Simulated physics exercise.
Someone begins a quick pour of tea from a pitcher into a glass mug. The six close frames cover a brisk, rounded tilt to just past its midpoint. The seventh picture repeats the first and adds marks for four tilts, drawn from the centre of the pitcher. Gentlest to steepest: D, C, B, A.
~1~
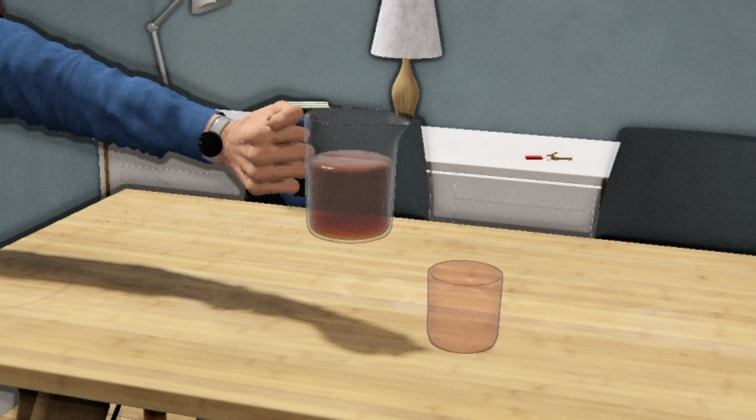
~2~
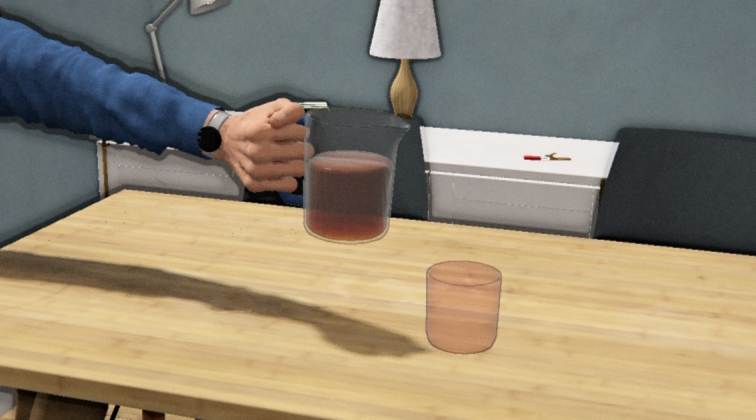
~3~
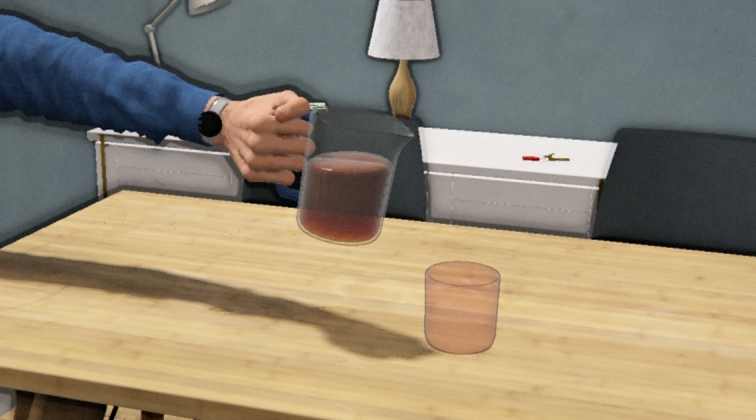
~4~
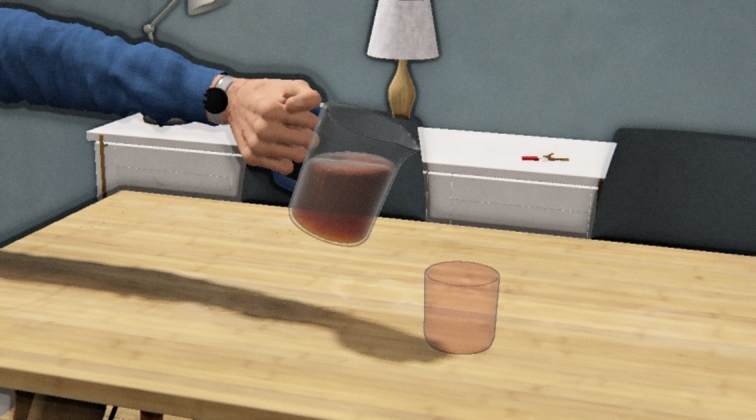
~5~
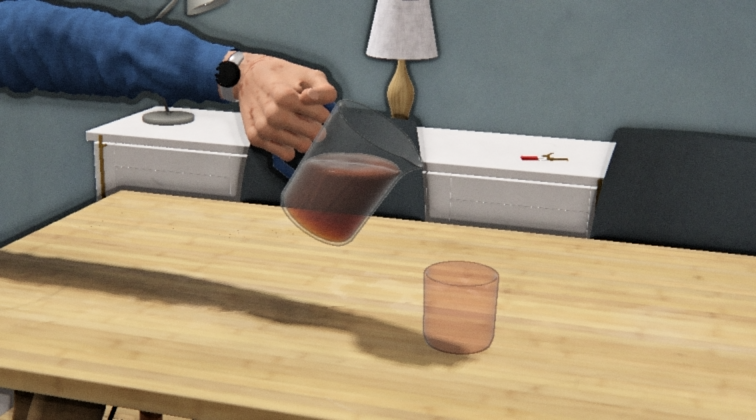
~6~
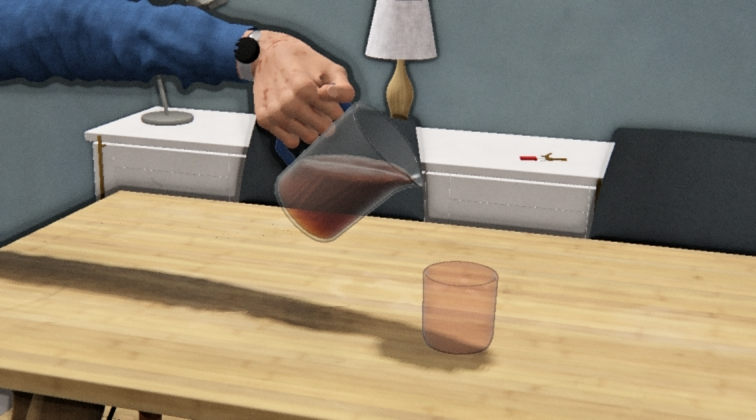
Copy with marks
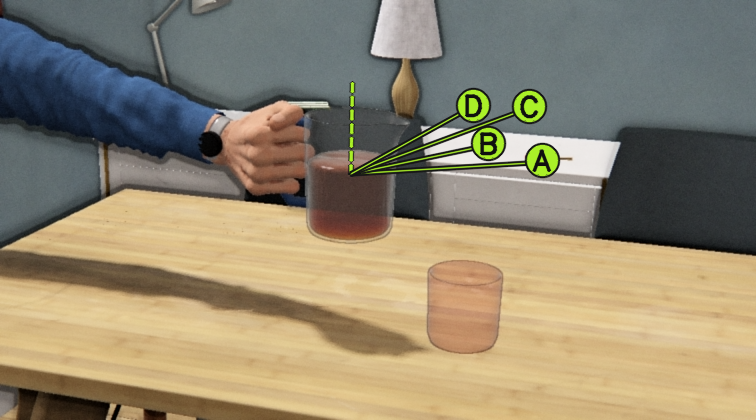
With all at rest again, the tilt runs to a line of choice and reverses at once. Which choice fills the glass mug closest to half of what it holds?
Use line C.
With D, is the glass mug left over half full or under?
Under.
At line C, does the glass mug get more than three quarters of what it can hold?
No, it does not.
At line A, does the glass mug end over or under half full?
Over half.
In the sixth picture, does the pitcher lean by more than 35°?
Yes.
In lime, A at (525, 163); B at (472, 148); C at (513, 113); D at (458, 114).
If A is chosen, the glass mug is filled to the brim; 6 % of the tea is spilt.
If B is chosen, the glass mug ends with about 78 % of what it can hold.
If C is chosen, the glass mug ends with about 50 % of what it can hold.
If D is chosen, the glass mug ends with about 26 % of what it can hold.
